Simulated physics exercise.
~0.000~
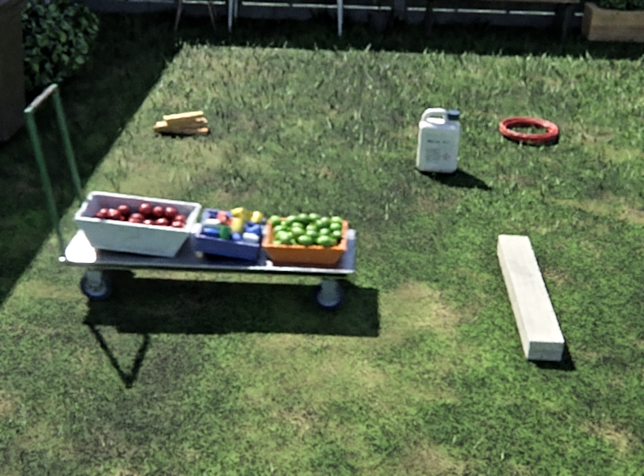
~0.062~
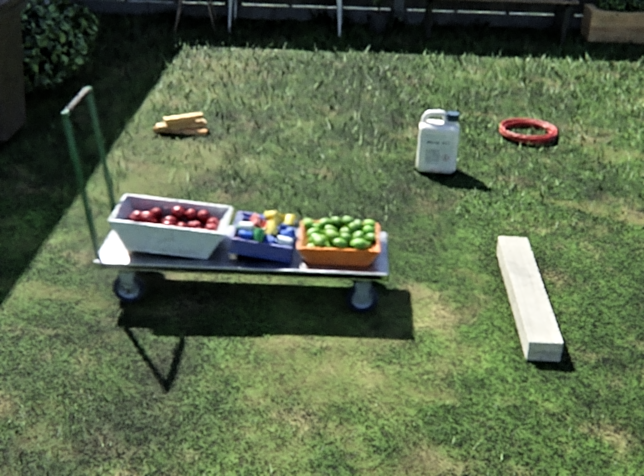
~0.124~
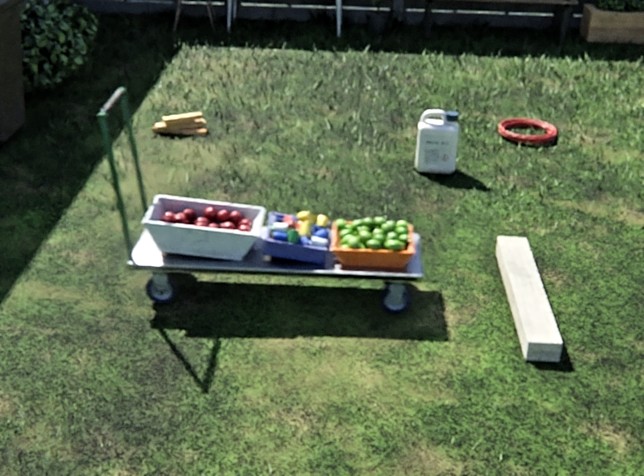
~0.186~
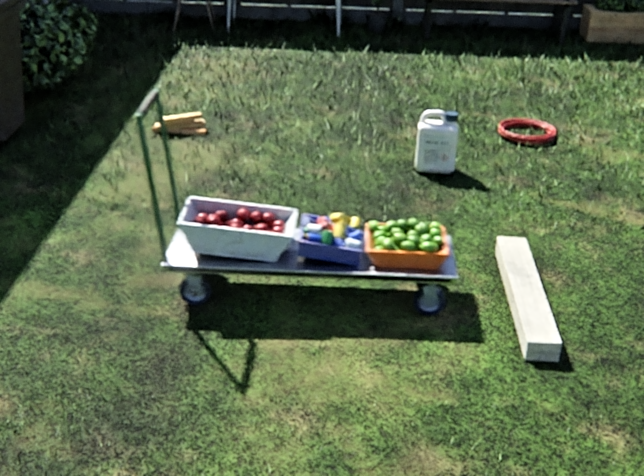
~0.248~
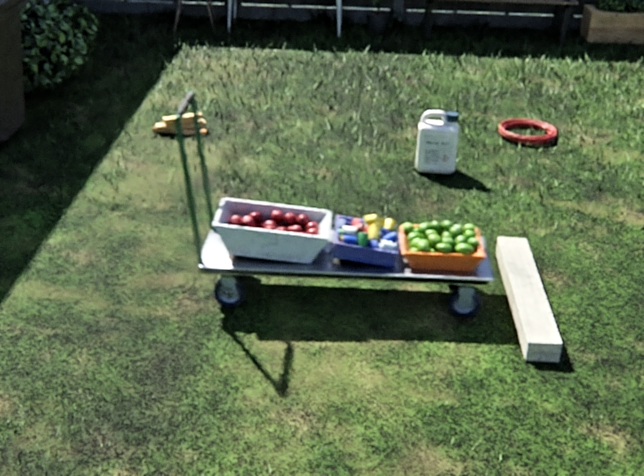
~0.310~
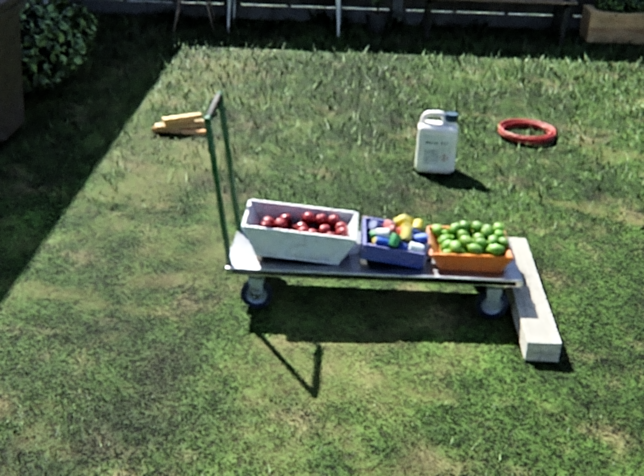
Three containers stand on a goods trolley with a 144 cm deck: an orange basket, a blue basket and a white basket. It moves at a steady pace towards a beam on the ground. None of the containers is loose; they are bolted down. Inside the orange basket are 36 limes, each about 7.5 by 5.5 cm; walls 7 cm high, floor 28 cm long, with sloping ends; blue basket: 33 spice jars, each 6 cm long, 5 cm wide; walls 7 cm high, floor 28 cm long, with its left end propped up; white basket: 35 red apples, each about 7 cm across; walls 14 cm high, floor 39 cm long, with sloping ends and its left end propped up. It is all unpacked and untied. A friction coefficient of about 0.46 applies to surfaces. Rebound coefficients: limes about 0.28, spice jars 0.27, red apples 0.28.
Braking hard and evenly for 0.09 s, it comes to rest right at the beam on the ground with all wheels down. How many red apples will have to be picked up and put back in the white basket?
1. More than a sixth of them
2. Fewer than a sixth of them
Fewer than a sixth of them.
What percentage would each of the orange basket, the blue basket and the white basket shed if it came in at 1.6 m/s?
Then the orange basket sheds 10 per cent of its load, the blue basket 20 per cent, and the white basket 0 per cent.
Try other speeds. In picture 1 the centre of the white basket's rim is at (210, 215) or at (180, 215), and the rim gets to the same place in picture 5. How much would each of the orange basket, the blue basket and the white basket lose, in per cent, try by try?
Orange basket 0 and 20, blue basket 10 and 20, white basket 0 and 0 per cent.
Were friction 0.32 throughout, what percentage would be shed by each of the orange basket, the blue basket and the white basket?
Orange basket 40%, blue basket 40%, white basket 20%.
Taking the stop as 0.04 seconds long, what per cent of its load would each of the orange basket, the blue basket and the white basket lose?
That way you'd get orange basket at 40, blue basket at 40, and white basket at 10 percent.
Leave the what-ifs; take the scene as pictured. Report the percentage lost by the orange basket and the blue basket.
I'd estimate orange basket near 30 and blue basket near 35 per cent.
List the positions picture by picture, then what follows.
In the first frame (we follow the rim corner now nearest the camera), white basket at (77, 218); orange basket at (344, 248); 86 cm still to roll; nothing out yet.
In the second frame, white basket at (111, 220); orange basket at (378, 251); 69 cm still to roll.
In the third frame, white basket at (146, 221); orange basket at (413, 252); 52 cm still to roll.
In the fourth frame, white basket at (180, 222); orange basket at (447, 254); 34 cm still to roll.
In the fifth frame, white basket at (216, 224); orange basket at (483, 256); 17 cm still to roll.
In the sixth frame, white basket at (244, 225); orange basket at (512, 257); stopping; nothing out yet.
After 0.37 s, 2 of 36 out of the orange basket, 2 of 33 out of the blue basket and 0 of 35 out of the white basket.
After 0.49 s, 7 of 36 out of the orange basket, 7 of 33 out of the blue basket and 1 of 35 out of the white basket.
After 0.72 s, 10 of 36 out of the orange basket, 10 of 33 out of the blue basket and 2 of 35 out of the white basket.
When it is over (at 1.22 s), 10 of 36 out of the orange basket, 11 of 33 out of the blue basket and 2 of 35 out of the white basket. Asked share, 2 of 35, 6 per cent.
